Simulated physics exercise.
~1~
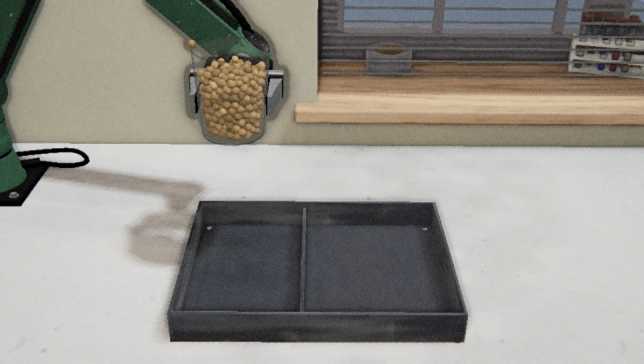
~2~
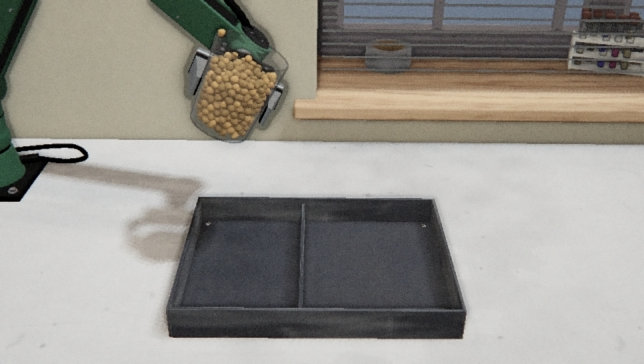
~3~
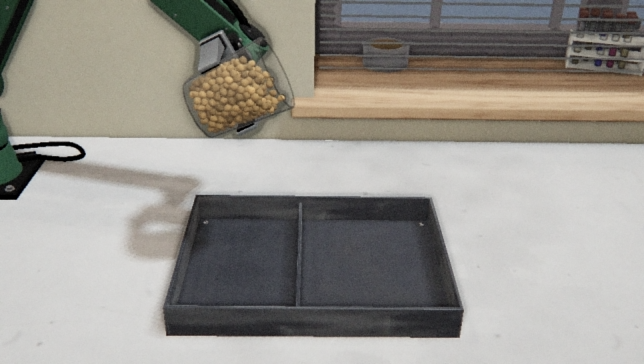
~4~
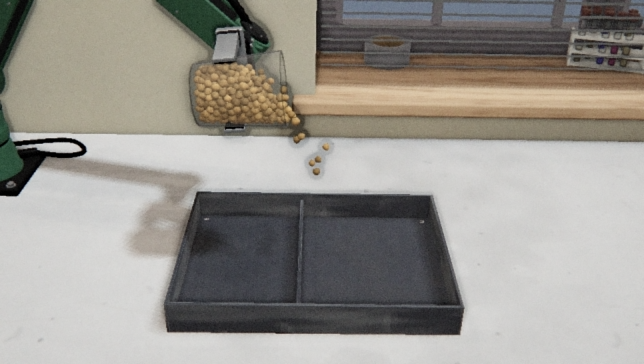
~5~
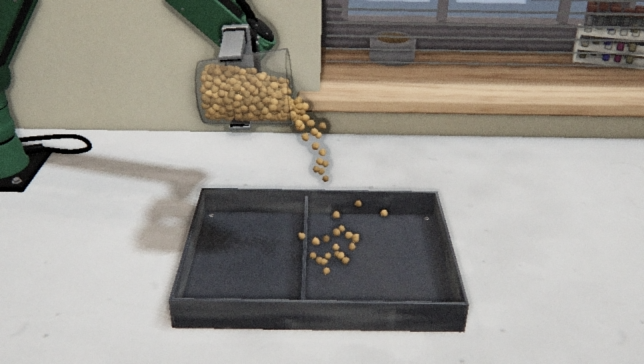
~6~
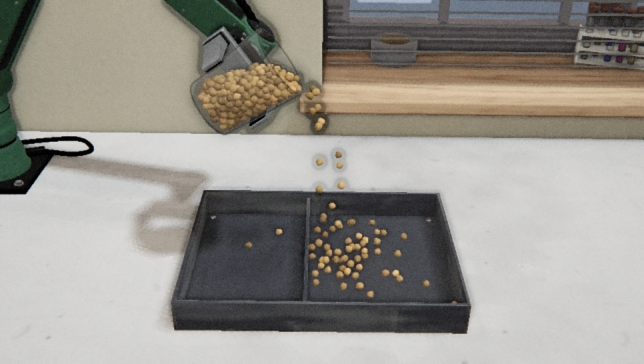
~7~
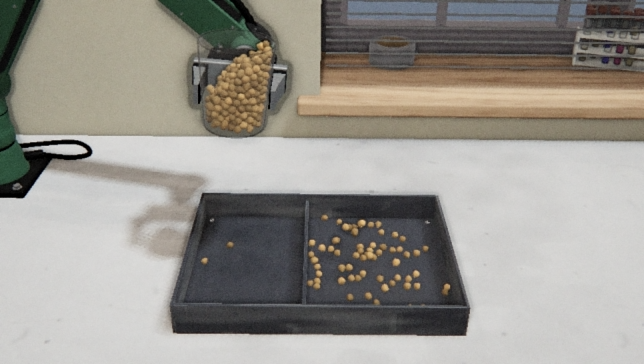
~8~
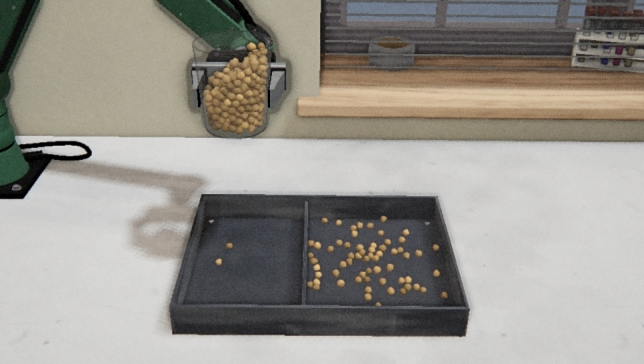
A green robot arm tipped a clear tumbler of dried chickpeas over a dark, divided tray, spilling some mostly into the right-hand section, then turned it upright, leaving the tumbler still mostly full and a couple of chickpeas in the left section.
